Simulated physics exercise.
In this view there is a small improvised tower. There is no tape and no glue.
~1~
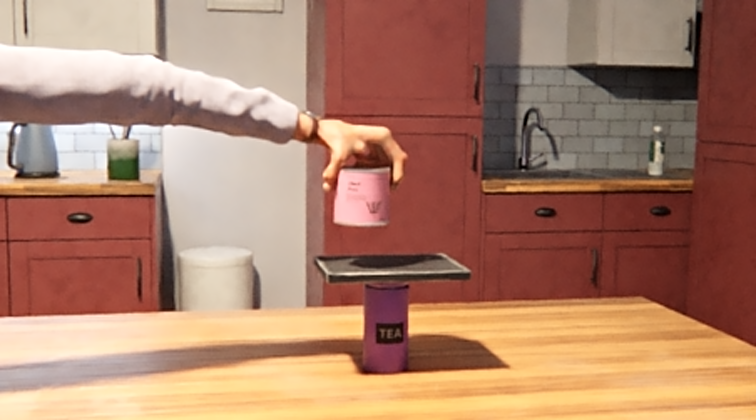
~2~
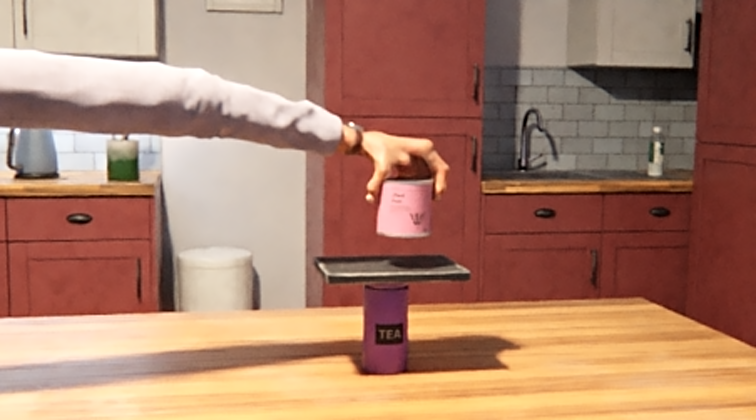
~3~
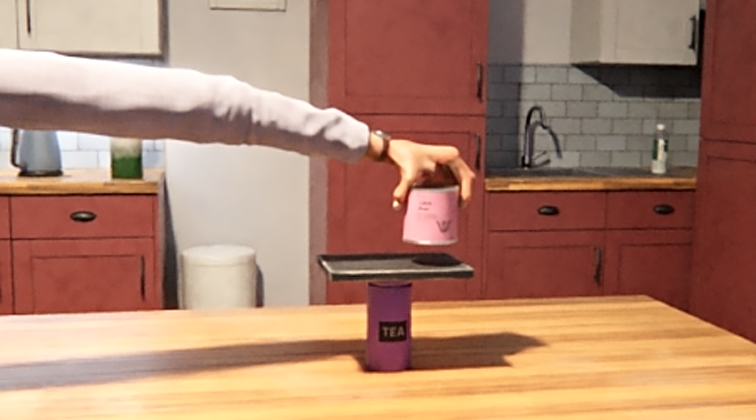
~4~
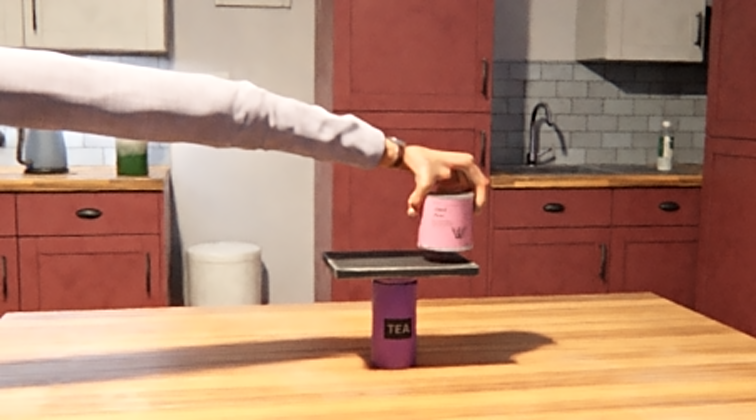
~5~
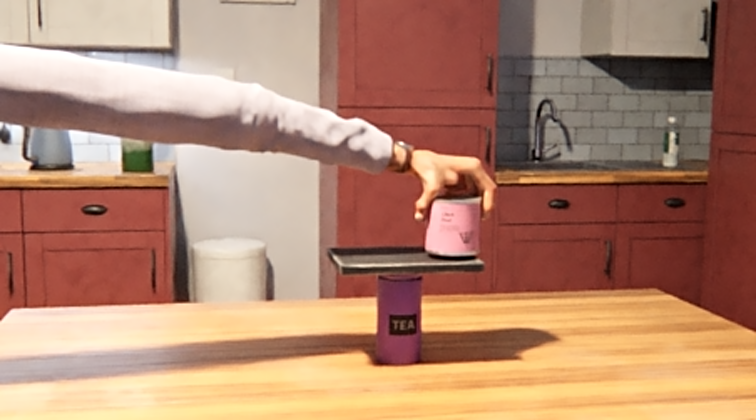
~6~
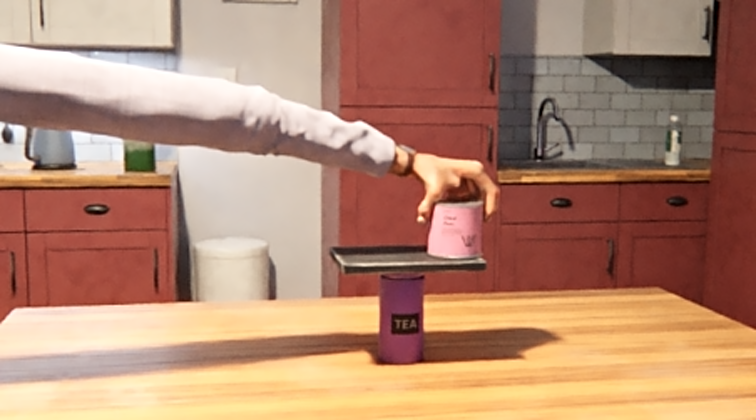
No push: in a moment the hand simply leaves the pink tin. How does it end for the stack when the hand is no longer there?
The stack does not stand firm.
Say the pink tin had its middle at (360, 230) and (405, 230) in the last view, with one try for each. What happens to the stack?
First case: It collapses; second case: It remains standing.
Then, 0.40 s past the last view, pink tin now fallen; black lid rocked 52° from its first pose.
Then, 0.50 s past the last view, black lid on its side.
Then, 0.70 s past the last view, black lid now fallen.
Then, 0.90 s past the last view, things are still on the move.
Finally, fallen, black lid and pink tin; purple jar still in place. The stack gives way.
